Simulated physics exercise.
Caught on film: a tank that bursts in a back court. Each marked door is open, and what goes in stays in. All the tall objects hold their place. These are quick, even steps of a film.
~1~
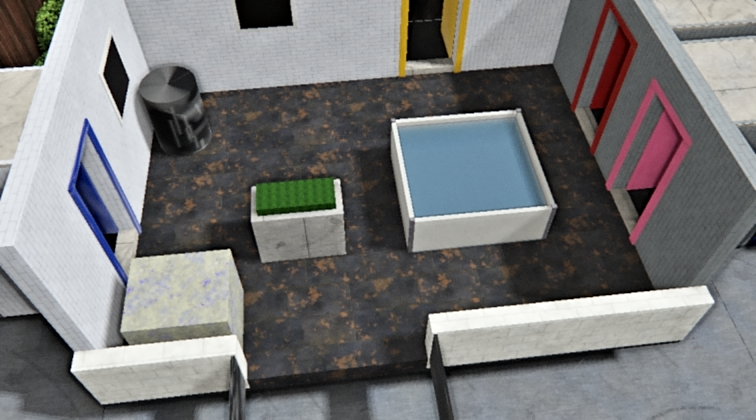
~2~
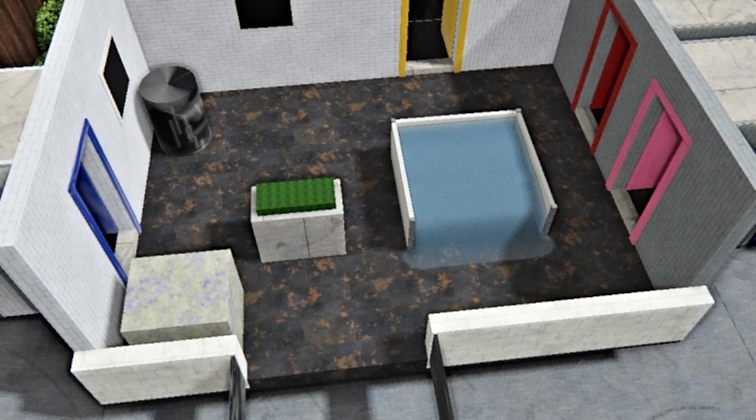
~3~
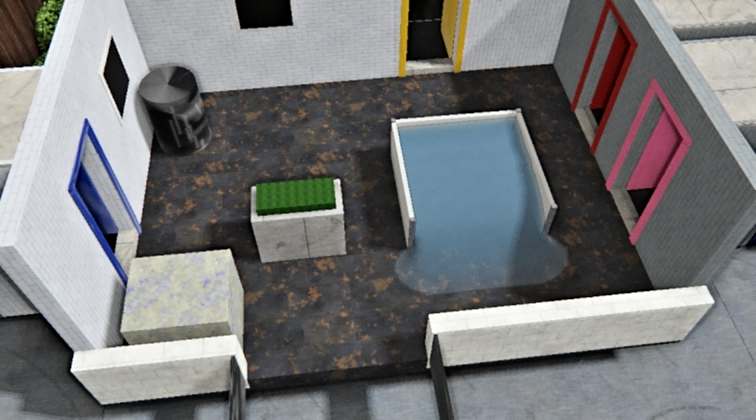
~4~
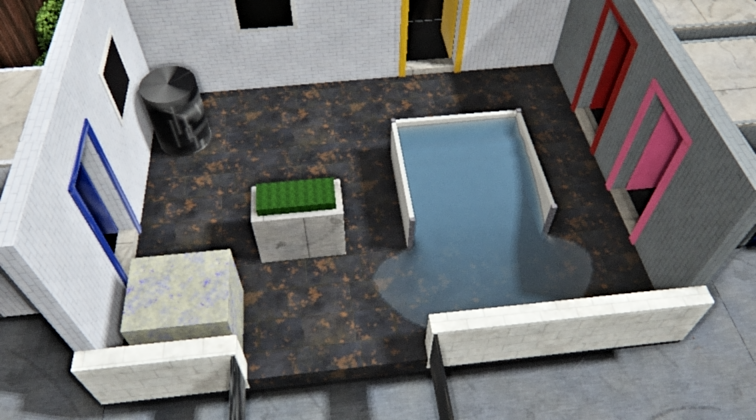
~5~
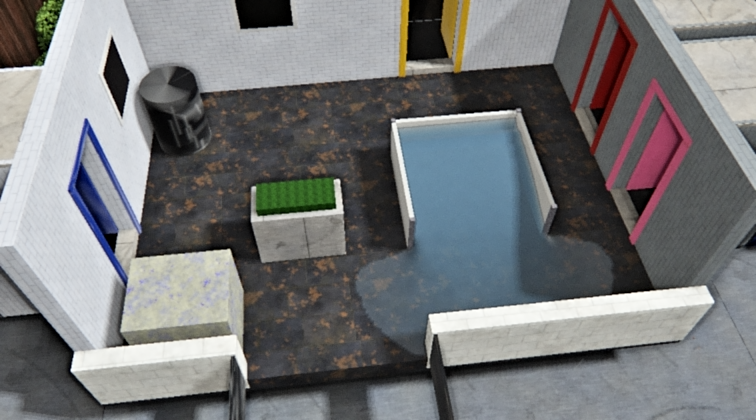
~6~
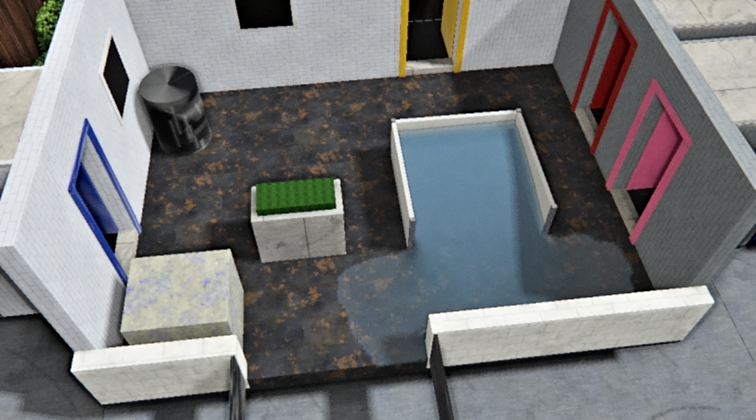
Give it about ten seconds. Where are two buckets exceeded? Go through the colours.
The red door holds within the limit; the yellow door holds within the limit; the pink door floods; the blue door holds within the limit.
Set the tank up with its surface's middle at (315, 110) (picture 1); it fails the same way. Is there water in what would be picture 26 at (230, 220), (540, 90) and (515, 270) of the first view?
In that order: Flooded, clear, under water.
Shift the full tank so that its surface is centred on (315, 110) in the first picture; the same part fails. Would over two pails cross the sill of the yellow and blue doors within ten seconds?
Then: The yellow door is under, the blue door passes that mark.
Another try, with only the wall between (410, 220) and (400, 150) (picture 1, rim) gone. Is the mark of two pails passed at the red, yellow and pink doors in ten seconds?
In short: Red takes less, yellow takes less, pink stays under.
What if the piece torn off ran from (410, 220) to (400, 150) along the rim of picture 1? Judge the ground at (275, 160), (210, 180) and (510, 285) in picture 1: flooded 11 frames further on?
In turn: Flooded, wet, not flooded.
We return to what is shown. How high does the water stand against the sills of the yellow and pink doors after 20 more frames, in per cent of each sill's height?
About 0 and 270 per cent.
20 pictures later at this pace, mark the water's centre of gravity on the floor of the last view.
I would point to (474, 242).
A moment on, water covers 20 % of the floor; the red door not reached, the yellow door not reached, the pink door not reached, the blue door not reached.
Next, water covers 30 % of the floor; the red door not reached, the yellow door not reached, the pink door wet at the sill, nothing in, the blue door not reached.
Then, water covers 55 % of the floor; the red door wet at the sill, nothing in, the yellow door not reached, the pink door over two buckets in, the blue door not reached.
Later, water covers 70 % of the floor; the red door wet at the sill, nothing in, the yellow door wet at the sill, nothing in, the pink door over two buckets in, the blue door wet at the sill, nothing in.
In the end, water covers 95 % of the floor; the red door wet at the sill, nothing in, the yellow door wet at the sill, nothing in, the pink door over two buckets in, the blue door wet at the sill, nothing in.
